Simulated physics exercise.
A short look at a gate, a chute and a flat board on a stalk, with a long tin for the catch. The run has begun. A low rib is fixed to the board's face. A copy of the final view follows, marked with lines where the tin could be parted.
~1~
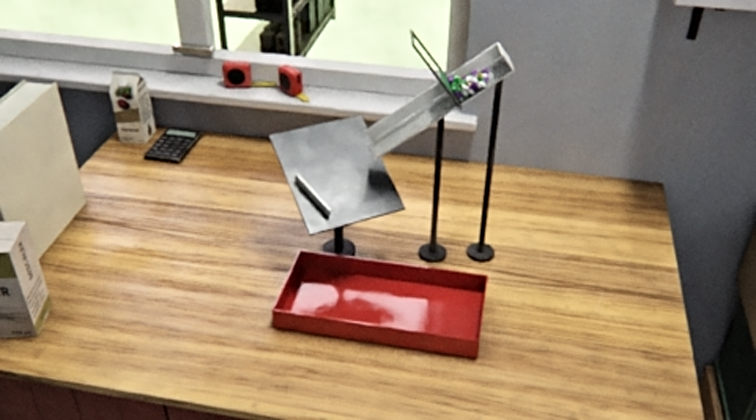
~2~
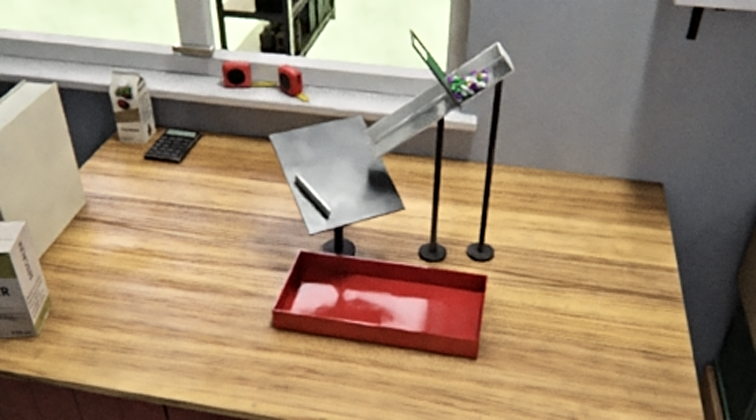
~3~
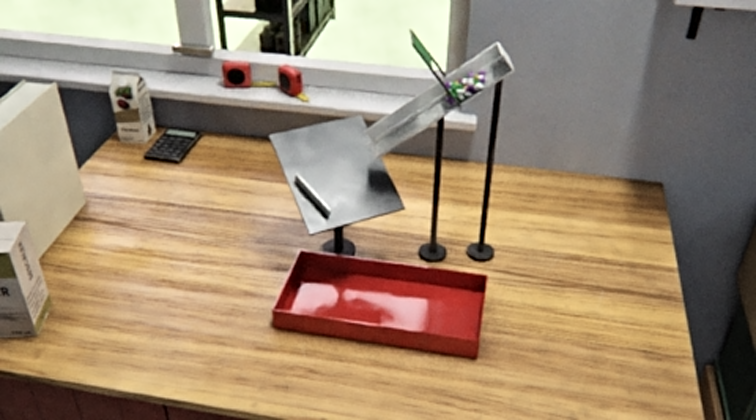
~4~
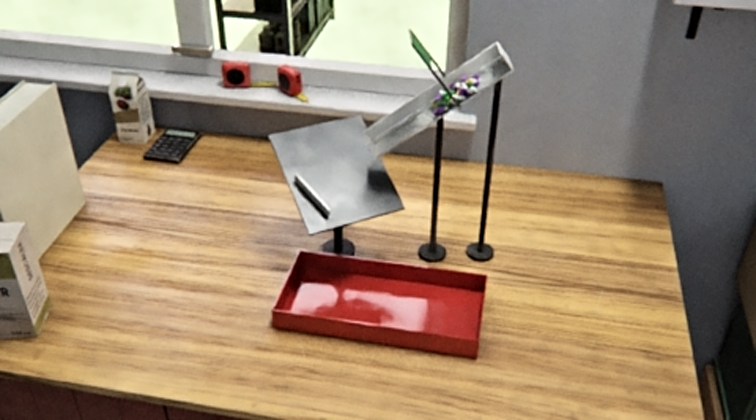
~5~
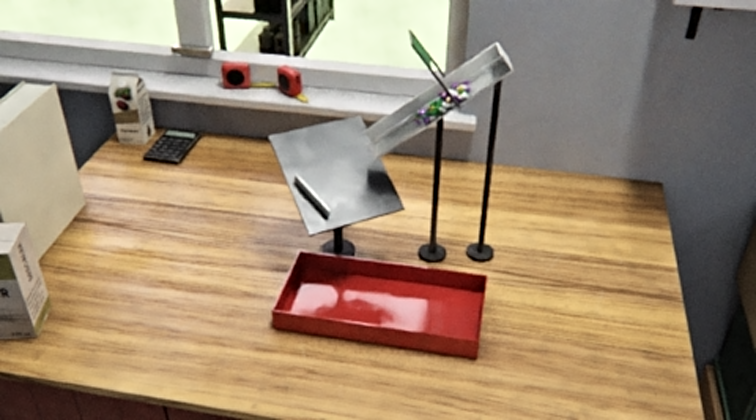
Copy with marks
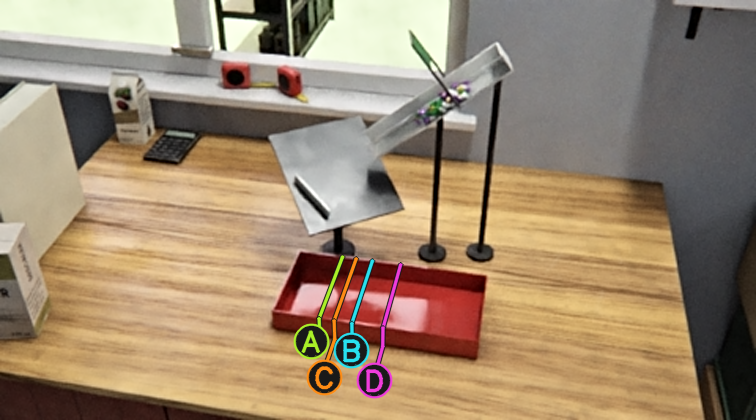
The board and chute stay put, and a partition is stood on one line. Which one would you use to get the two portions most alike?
Best: B.
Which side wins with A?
The right side.
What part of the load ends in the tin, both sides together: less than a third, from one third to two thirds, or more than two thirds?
It is more than two thirds.
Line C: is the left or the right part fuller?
Right.
On the marked copy, line A crosses the front rim at (319, 317); line B crosses the front rim at (352, 322); line C crosses the front rim at (334, 319); line D crosses the front rim at (383, 327).
With A, of what is caught, none on the left of the divider, all on the right.
With B, of what is caught, about two thirds on the left of the divider, about a third on the right.
With C, of what is caught, a small part on the left of the divider, nearly all on the right.
With D, of what is caught, nearly all on the left of the divider, a stray few on the right.
